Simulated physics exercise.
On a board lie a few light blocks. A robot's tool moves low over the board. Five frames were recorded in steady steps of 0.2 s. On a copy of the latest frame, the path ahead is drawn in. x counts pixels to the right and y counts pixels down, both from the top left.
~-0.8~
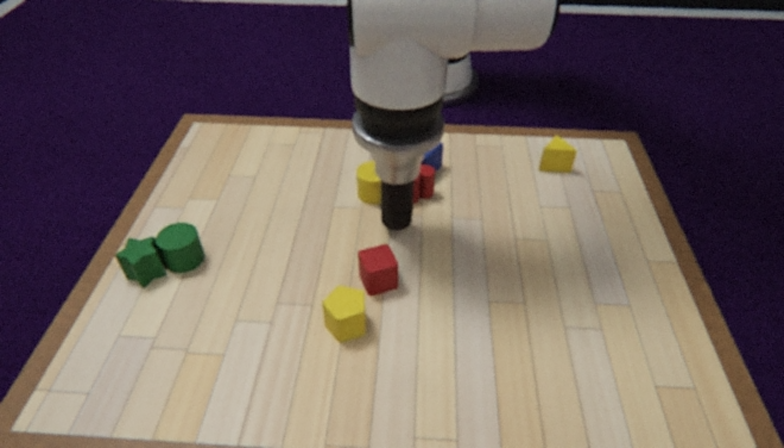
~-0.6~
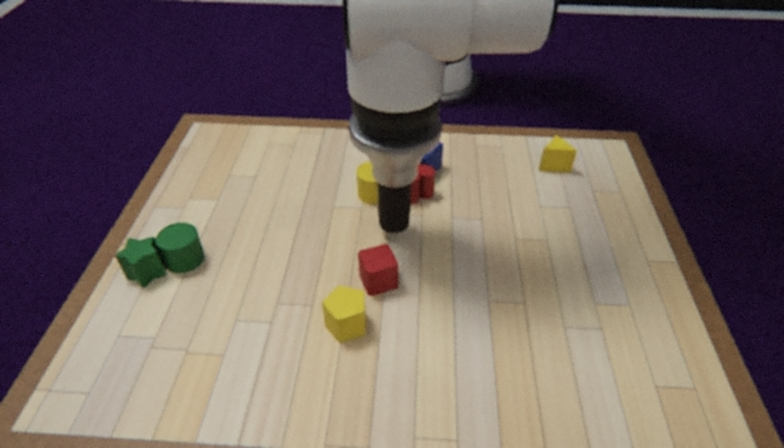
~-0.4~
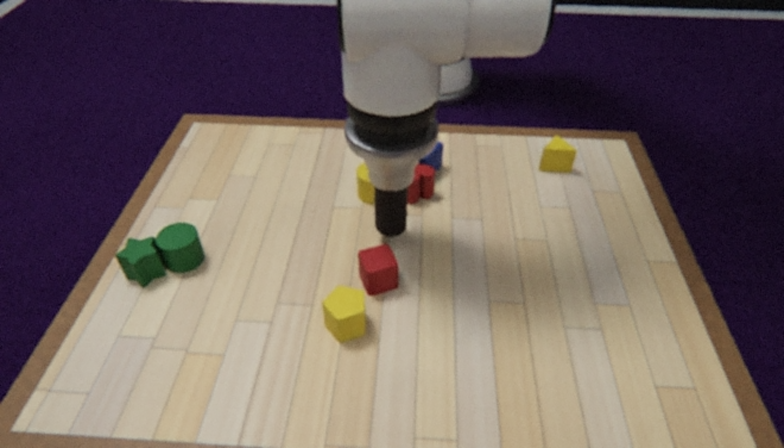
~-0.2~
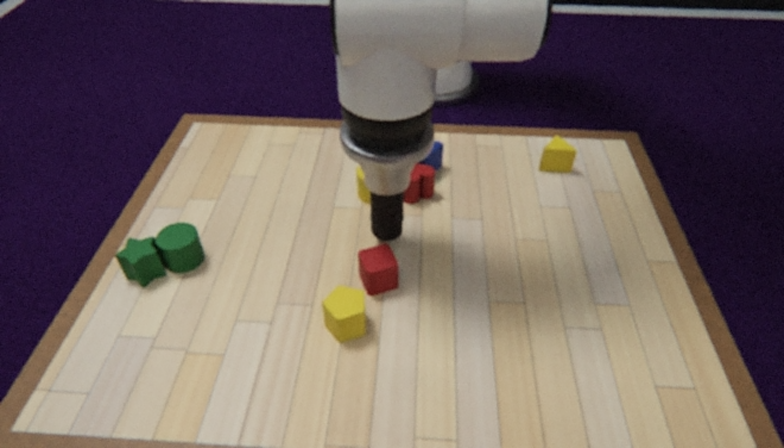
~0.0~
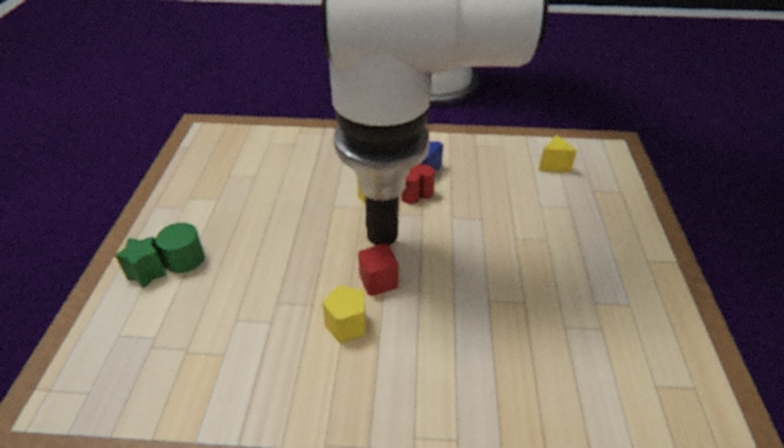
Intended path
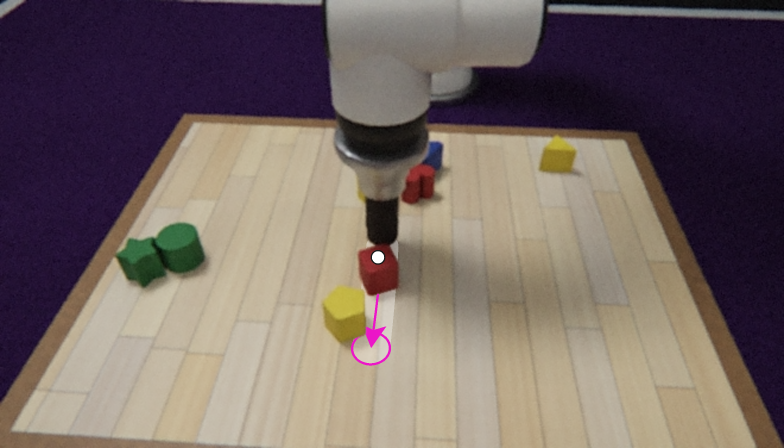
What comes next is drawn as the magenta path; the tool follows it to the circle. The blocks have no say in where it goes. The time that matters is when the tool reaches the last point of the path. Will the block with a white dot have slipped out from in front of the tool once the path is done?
No - that is not the case.
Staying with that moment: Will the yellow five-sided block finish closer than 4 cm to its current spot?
Yes, I think so.
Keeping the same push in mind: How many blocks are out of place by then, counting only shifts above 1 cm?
I expect two blocks to move.
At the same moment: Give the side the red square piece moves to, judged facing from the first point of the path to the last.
Left-hand side.
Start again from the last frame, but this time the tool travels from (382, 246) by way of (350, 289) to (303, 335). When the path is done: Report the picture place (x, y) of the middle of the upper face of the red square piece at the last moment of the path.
So, by the moment the path ends, you'll find the top centre of the red square piece at (380, 277).
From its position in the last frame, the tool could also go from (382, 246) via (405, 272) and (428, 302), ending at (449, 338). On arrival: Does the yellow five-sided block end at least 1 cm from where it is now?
I'd say no.
The line goes in a line from (382, 246) to (371, 348); the dot is on the red square piece.
On the path given first. One third of the way, tool (380, 267); red square piece (378, 278), turned 20° clockwise.
Two thirds of the way, tool (376, 301); yellow five-sided block (340, 314), turned 55° clockwise; red square piece (381, 315).
At the end, tool (371, 339); yellow five-sided block (330, 321), turned 75° clockwise; yellow round block unmoved; red square piece (387, 355), turned 15° anticlockwise.
